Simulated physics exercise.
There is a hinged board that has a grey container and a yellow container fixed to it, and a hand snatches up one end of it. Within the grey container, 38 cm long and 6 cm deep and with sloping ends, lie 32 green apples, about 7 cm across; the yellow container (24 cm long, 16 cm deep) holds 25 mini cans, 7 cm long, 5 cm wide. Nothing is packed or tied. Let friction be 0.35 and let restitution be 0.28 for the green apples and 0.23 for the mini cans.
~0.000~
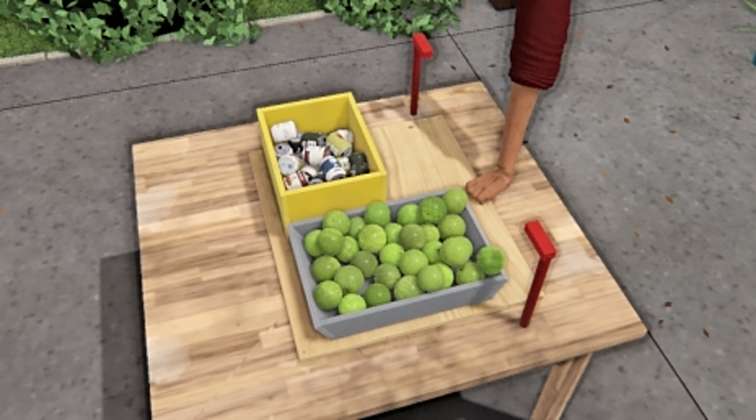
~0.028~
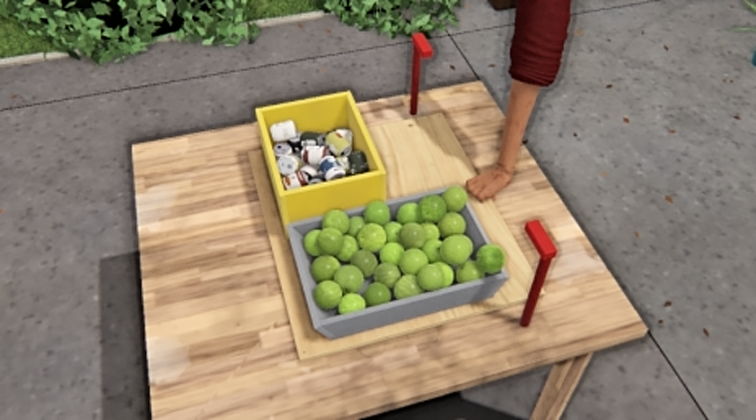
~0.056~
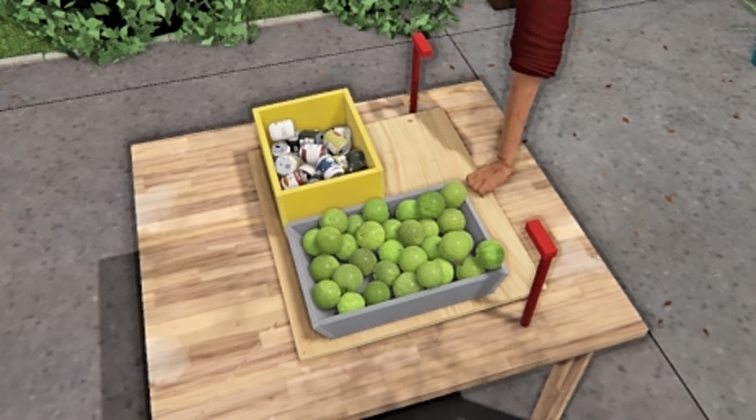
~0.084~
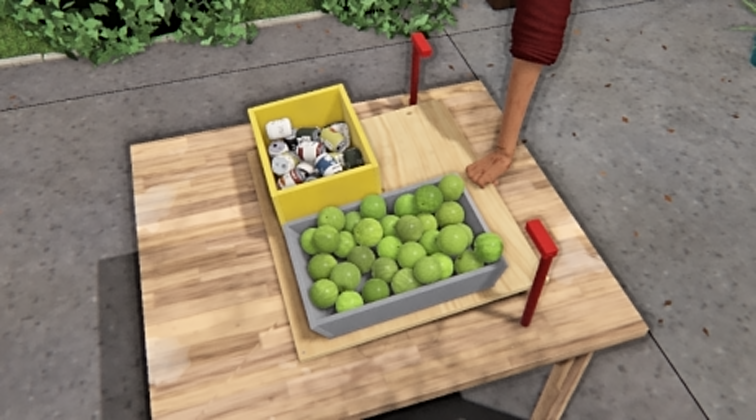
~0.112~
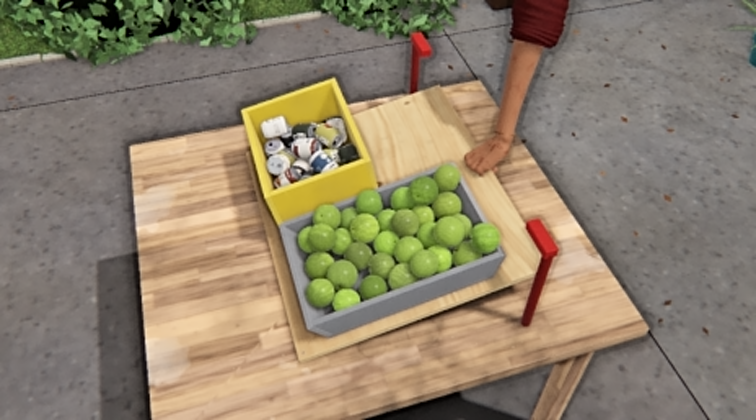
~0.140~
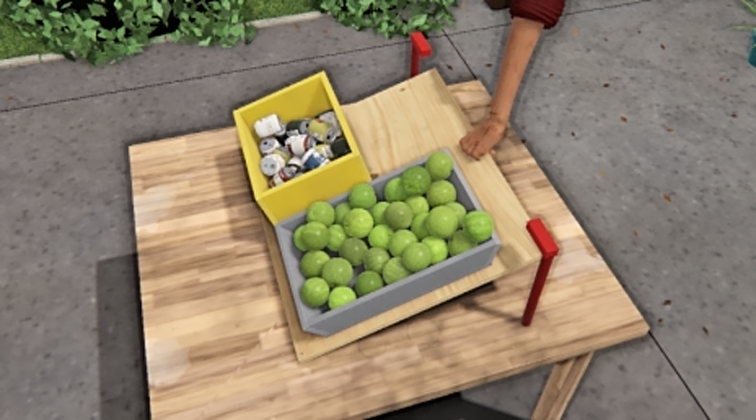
On a wooden table outdoors, a yellow container of small cans and a grey container heaped with green apples sit on a thin board between two red posts. A hand at the board's far right lifts that end, slowly at first, then more steeply, and both containers lean left with it, their contents still inside.
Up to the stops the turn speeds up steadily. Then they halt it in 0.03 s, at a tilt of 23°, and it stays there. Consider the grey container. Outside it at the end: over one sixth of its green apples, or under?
Beyond a sixth falls out.
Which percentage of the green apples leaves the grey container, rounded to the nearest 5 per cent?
That comes to around 60 per cent.
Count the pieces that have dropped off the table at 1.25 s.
Estimate - about 6 in total.
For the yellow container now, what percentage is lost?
Yellow container, 0 in a hundred gone.
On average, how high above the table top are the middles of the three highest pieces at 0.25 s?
Around 38 centimetres.
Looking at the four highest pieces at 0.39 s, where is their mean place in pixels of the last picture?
(343, 171).
After 0.15 s, the lift is arrested.
After 0.25 s, tilt 23°; 0 of 32 out of the grey container and 0 of 25 out of the yellow container.
After 0.39 s, tilt 23°; 1 of 32 out of the grey container and 0 of 25 out of the yellow container.
After 0.65 s, tilt 23°; 14 of 32 out of the grey container and 0 of 25 out of the yellow container.
When it is over (at 1.25 s), 19 of 32 out of the grey container and 0 of 25 out of the yellow container. Asked share, 19 of 32, 59 per cent.
